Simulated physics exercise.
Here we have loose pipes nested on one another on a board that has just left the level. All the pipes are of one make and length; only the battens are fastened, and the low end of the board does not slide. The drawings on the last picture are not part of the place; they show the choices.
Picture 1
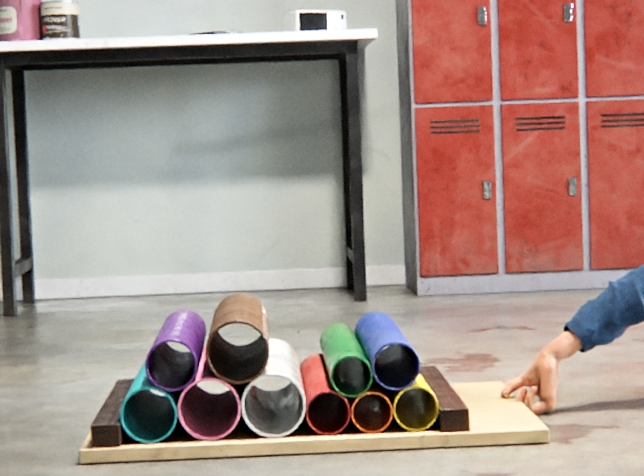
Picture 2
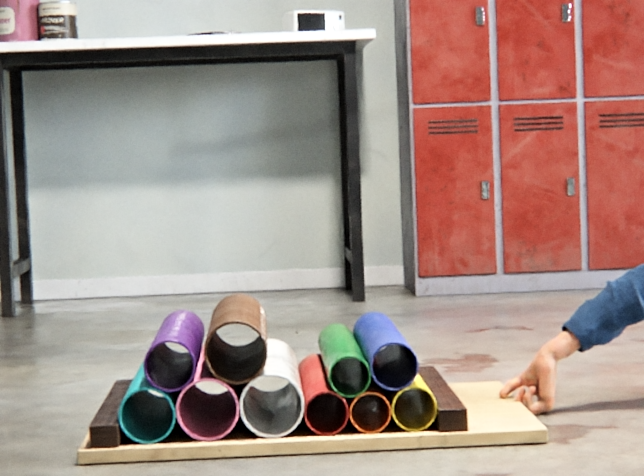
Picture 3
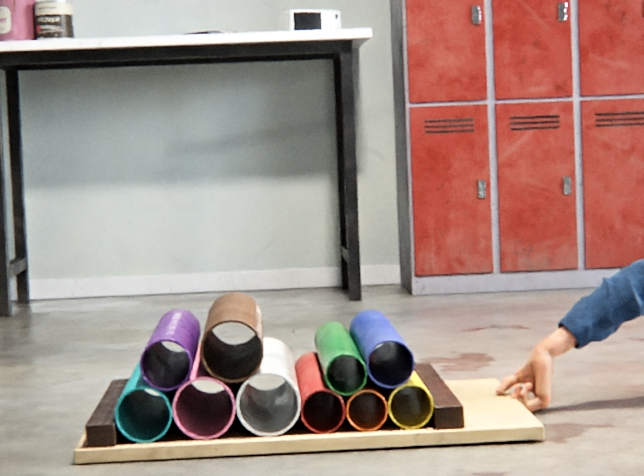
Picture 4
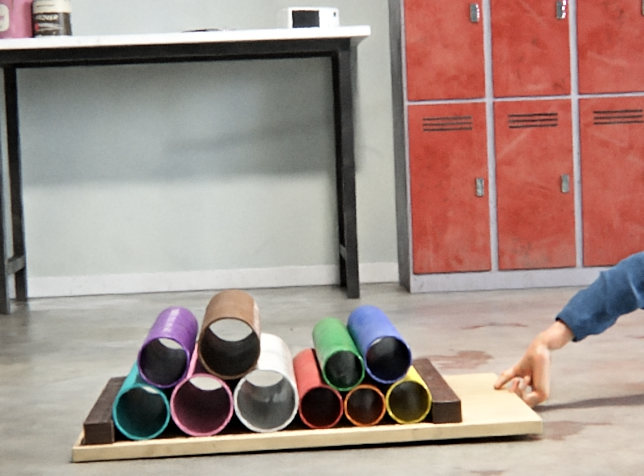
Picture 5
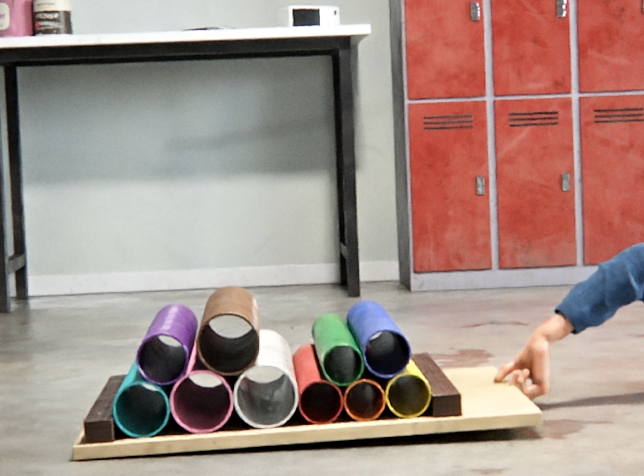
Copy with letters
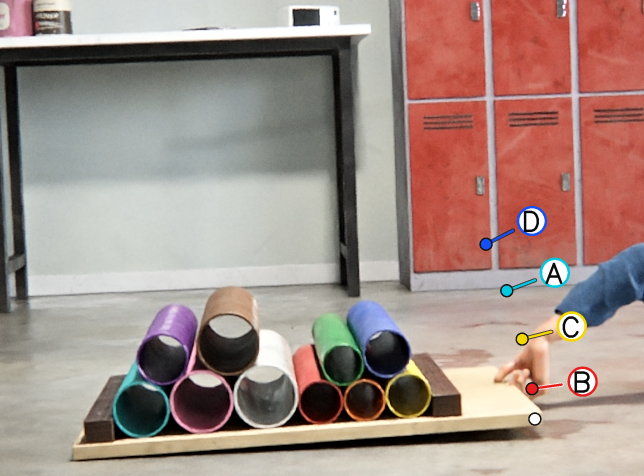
A hand at the right end of a wooden board rests beside a stack of colourful pipes set between two dark battens, and the board lies flat at first. The fingers then raise that end slightly off the floor, while the pipes stay nested together as the board tilts gently.
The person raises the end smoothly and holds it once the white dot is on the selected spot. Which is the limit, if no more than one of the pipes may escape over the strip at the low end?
Up to D.
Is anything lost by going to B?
No, at B.
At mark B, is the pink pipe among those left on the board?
The pink pipe: Yes.
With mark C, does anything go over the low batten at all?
No, at C.
On the marked copy, A at (507, 291); B at (532, 389); C at (522, 339); D at (486, 244); the white dot at (535, 419).
Following D. Soon after the start, board at 15°.
Later, board at 24°.
In the end, board at 24°, none over the low batten.
As for the rest, A none over the low batten; B none over the low batten; C none over the low batten.
